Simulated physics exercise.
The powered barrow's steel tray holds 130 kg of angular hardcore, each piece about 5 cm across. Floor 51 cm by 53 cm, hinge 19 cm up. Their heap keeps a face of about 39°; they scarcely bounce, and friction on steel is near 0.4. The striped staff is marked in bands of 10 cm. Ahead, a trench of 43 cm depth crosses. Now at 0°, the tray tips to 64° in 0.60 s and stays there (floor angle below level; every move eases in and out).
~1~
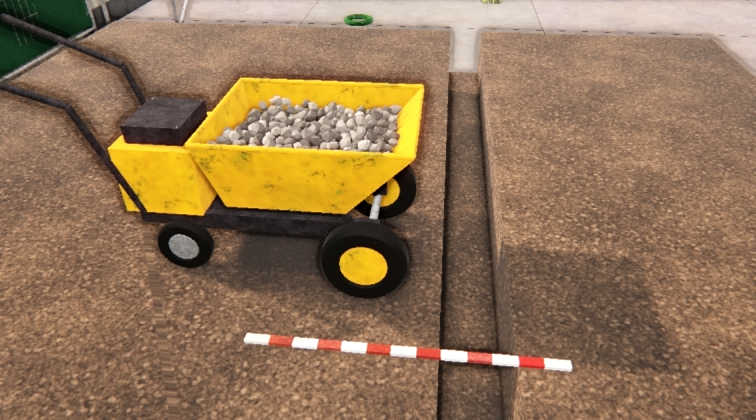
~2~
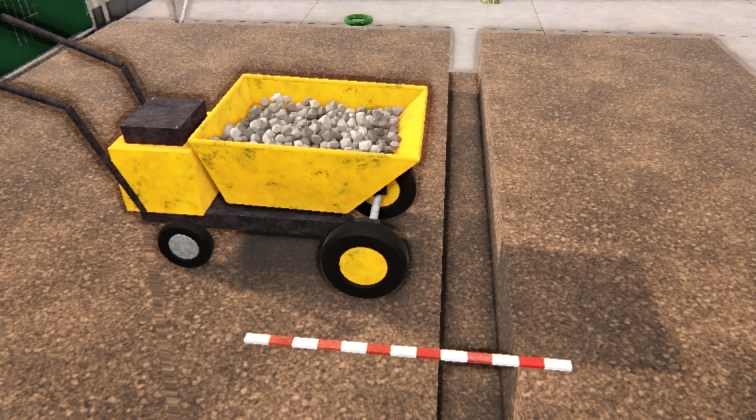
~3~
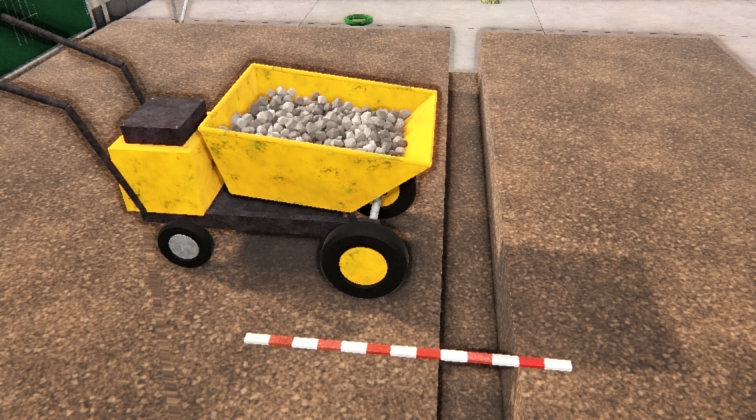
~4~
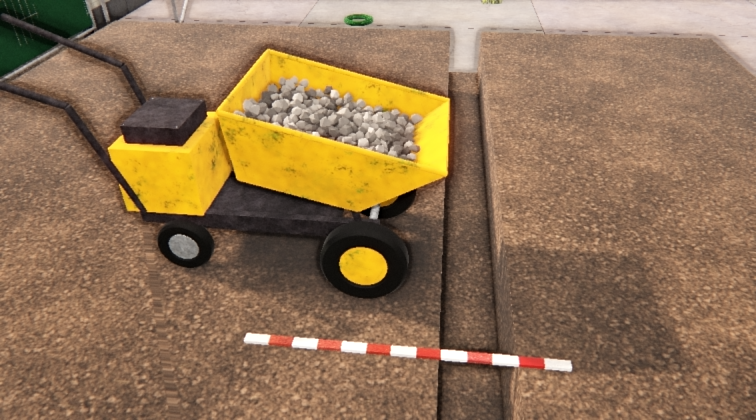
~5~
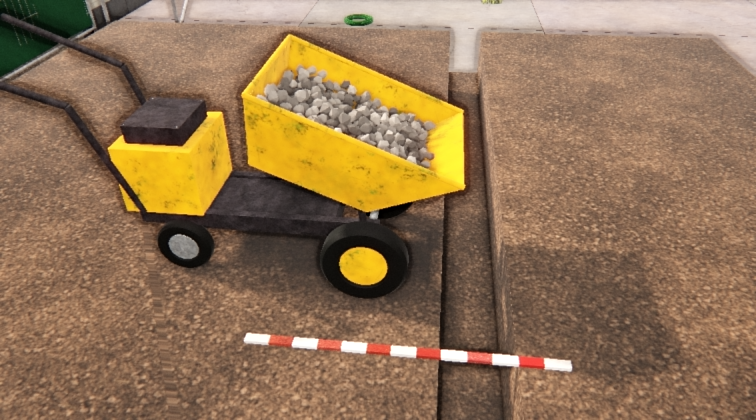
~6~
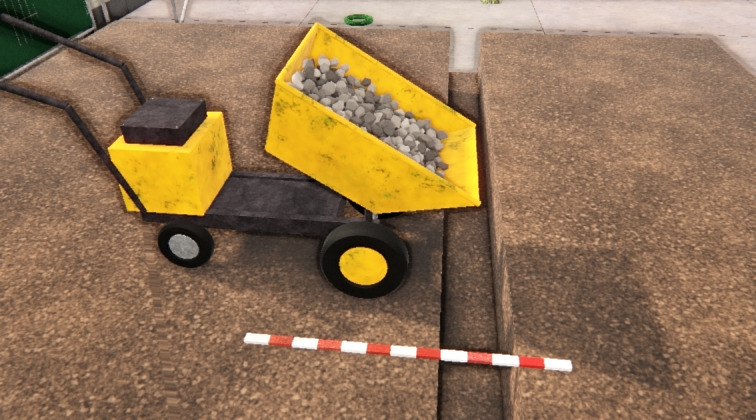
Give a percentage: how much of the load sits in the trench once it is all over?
19 %.
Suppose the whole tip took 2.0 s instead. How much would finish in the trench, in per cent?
Expected share: Around 35%.
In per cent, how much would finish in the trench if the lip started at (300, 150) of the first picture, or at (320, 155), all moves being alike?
Roughly 60 in a hundred, then 70 in a hundred.
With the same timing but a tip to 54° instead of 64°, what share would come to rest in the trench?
It comes out at about 10 percent.
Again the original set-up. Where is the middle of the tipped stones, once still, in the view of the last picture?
Roughly at (551, 262).
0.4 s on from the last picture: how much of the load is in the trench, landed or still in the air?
About 0 per cent by then.
Then, 0.1 s after the last picture the floor is at 54°, 100 % in the tray; the foremost stones are at (470, 186).
Then, 0.4 s after the last picture the floor is at 64°, 90 % in the tray, 2 % in the trench, 8 % past the trench; the foremost stones are at (551, 258).
Then, 0.7 s after the last picture the floor is at 64°, 40 % in the tray, 2 % in the trench, 58 % past the trench; the foremost stones are at (694, 286).
Then, 2.7 s after the last picture the floor is at 64°, 20 % in the tray, 19 % in the trench, 61 % past the trench; the foremost stones are past the picture's edge.
